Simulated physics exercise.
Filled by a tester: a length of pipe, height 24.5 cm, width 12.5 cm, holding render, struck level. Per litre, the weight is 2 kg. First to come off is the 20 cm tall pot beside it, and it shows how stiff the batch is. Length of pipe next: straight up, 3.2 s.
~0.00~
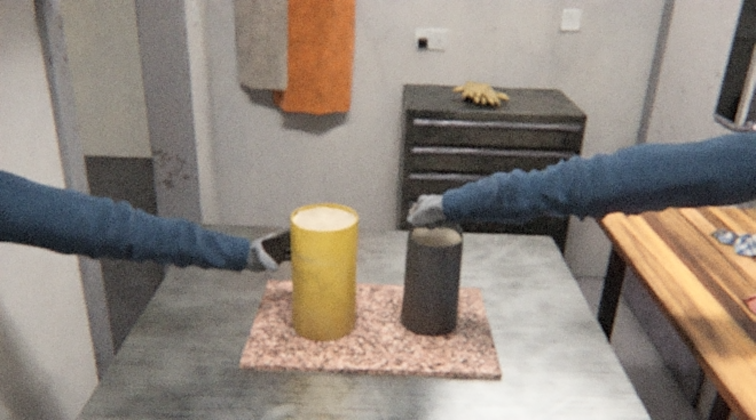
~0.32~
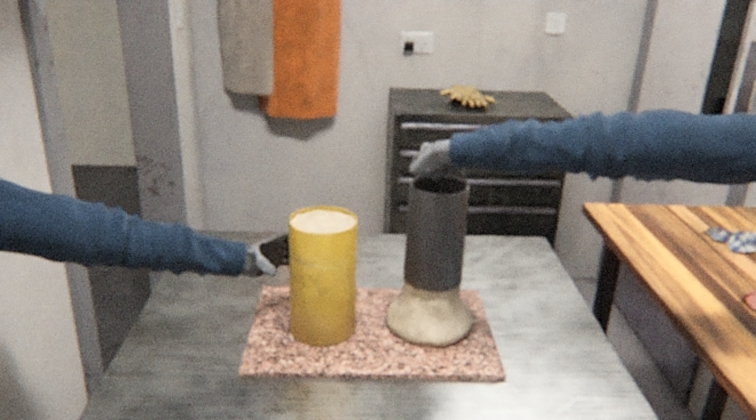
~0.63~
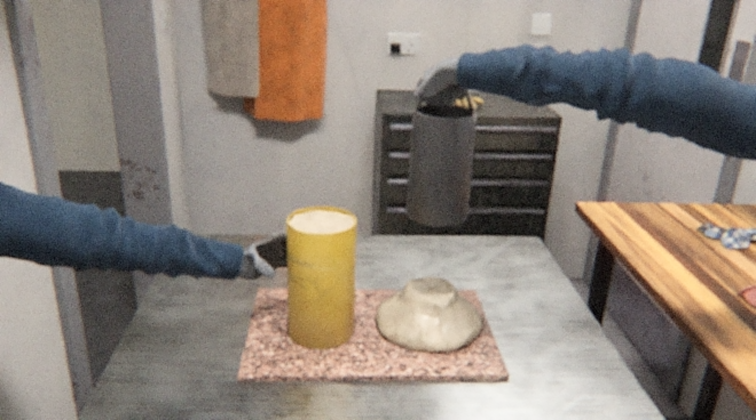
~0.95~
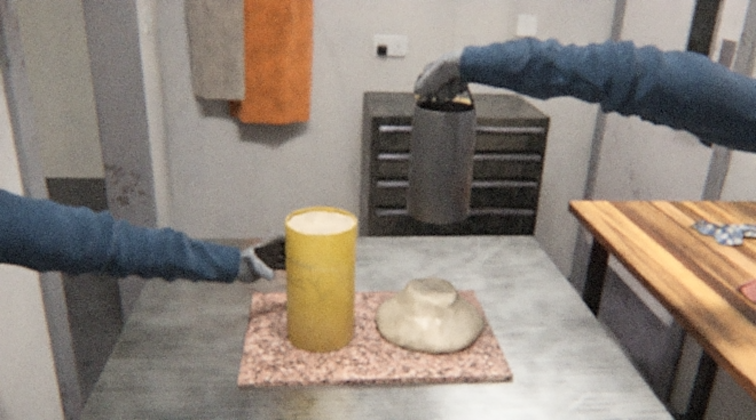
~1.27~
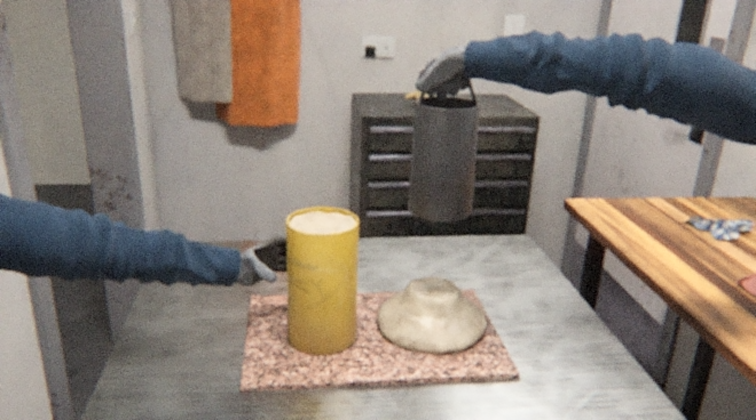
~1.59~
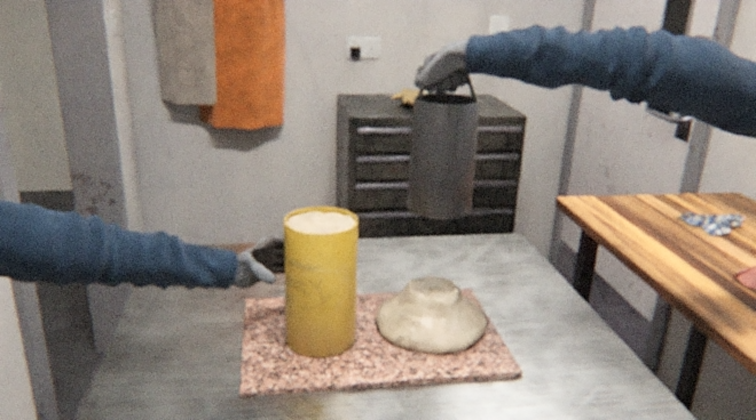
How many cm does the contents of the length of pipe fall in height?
About 13 cm.
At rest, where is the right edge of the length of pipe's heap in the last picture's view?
It sits close to (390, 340) in the last picture.
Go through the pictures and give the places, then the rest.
In the first picture, middle of the pot's mouth at (436, 236), still down; middle of the length of pipe's top at (325, 218), not yet moved.
In the second picture, middle of the pot's mouth at (439, 186), raised 11 cm; middle of the length of pipe's top at (323, 221), not yet moved.
In the third picture, middle of the pot's mouth at (445, 113), raised 25 cm; the heap from the pot 9.0 cm high and 22 cm wide, top at (431, 289); middle of the length of pipe's top at (322, 221), not yet moved.
In the fourth picture, middle of the pot's mouth at (445, 108), raised 26 cm; the heap from the pot 9.0 cm high and 22 cm wide, top at (431, 289); middle of the length of pipe's top at (321, 222), not yet moved.
In the fifth picture, middle of the pot's mouth at (448, 104), raised 26 cm; the heap from the pot 9.0 cm high and 22 cm wide, top at (434, 289); middle of the length of pipe's top at (323, 222), not yet moved.
In the sixth picture, middle of the pot's mouth at (447, 100), raised 26 cm; the heap from the pot 9.0 cm high and 22 cm wide, top at (433, 288); middle of the length of pipe's top at (321, 221), not yet moved.
By 2.4 s, the length of pipe is up 5.9 cm; the render has come down 5.6 cm to 19 cm and is 21 cm wide.
By 3.2 s, the length of pipe is up 15 cm; the render has come down 13 cm to 12 cm and is 26 cm wide.
By 4.0 s, the length of pipe is up 25 cm; the render has come down 13 cm to 12 cm and is 27 cm wide.
By 4.9 s, the length of pipe is clear; the render has come down 13 cm to 11 cm and is 27 cm wide.
By 5.4 s, at rest, the length of pipe is clear; the render has come down 13 cm to 11 cm and is 27 cm wide.
